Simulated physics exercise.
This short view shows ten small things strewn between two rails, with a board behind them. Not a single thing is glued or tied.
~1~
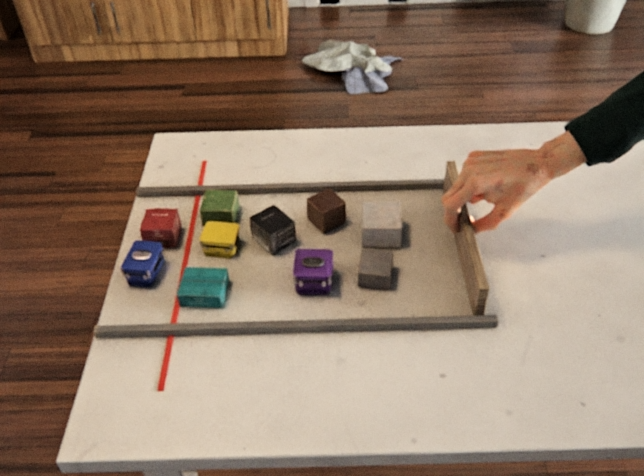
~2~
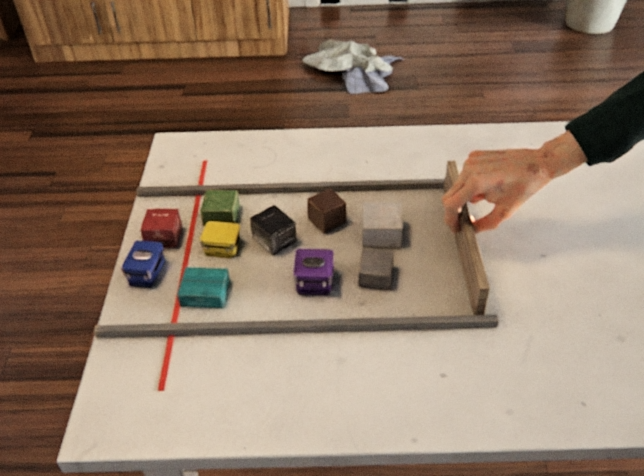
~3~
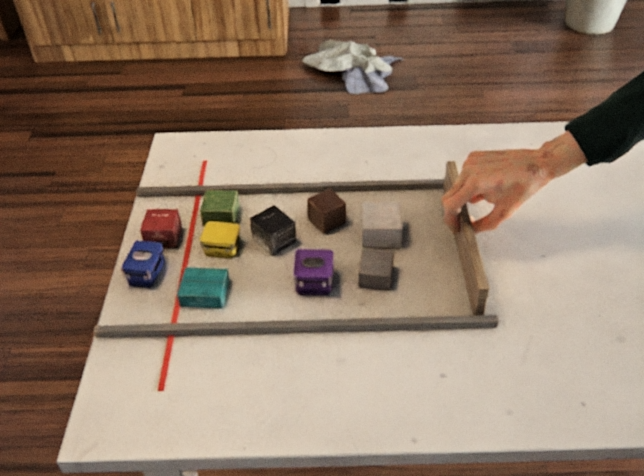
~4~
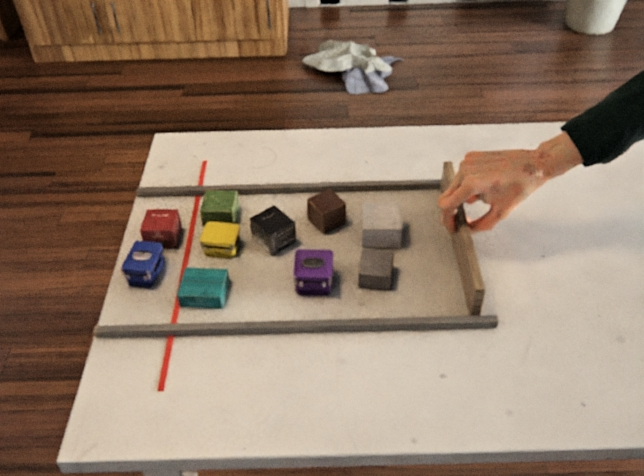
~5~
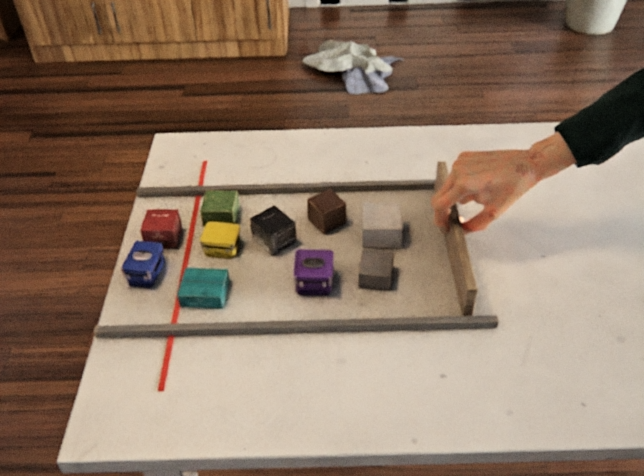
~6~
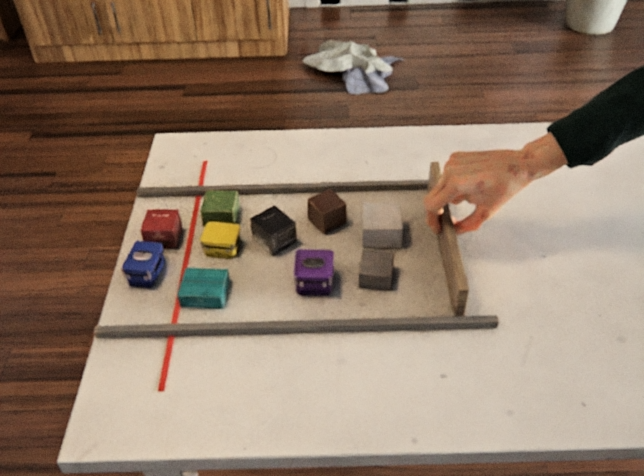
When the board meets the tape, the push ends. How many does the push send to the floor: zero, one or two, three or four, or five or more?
Lost three or four.
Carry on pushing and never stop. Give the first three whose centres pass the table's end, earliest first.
Order, earliest first: Red box, yellow case, turquoise box.
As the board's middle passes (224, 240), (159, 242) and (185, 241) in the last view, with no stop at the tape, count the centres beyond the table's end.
First 1, then 7, then 4.
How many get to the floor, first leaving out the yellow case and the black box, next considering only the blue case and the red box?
I'd say 1 the first time and 2 the second time.
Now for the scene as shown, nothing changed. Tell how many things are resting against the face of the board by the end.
It is in contact with 3.
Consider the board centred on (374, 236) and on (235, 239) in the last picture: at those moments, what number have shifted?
3 and 10.
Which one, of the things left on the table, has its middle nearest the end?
Ending up nearest is the black box.
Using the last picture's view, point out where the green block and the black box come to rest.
About (149, 211), and the other about (134, 231).
Soon after, none off yet; blue case at rest near (145, 264); red box at rest near (162, 228); turquoise box at rest near (204, 288).
Then, none off yet; blue case at rest near (145, 264); red box moved a little near (150, 228); turquoise box moved about its own width near (174, 290).
At rest, the number that fall off is three or four; fallen, yellow case, turquoise box, red box and blue case.
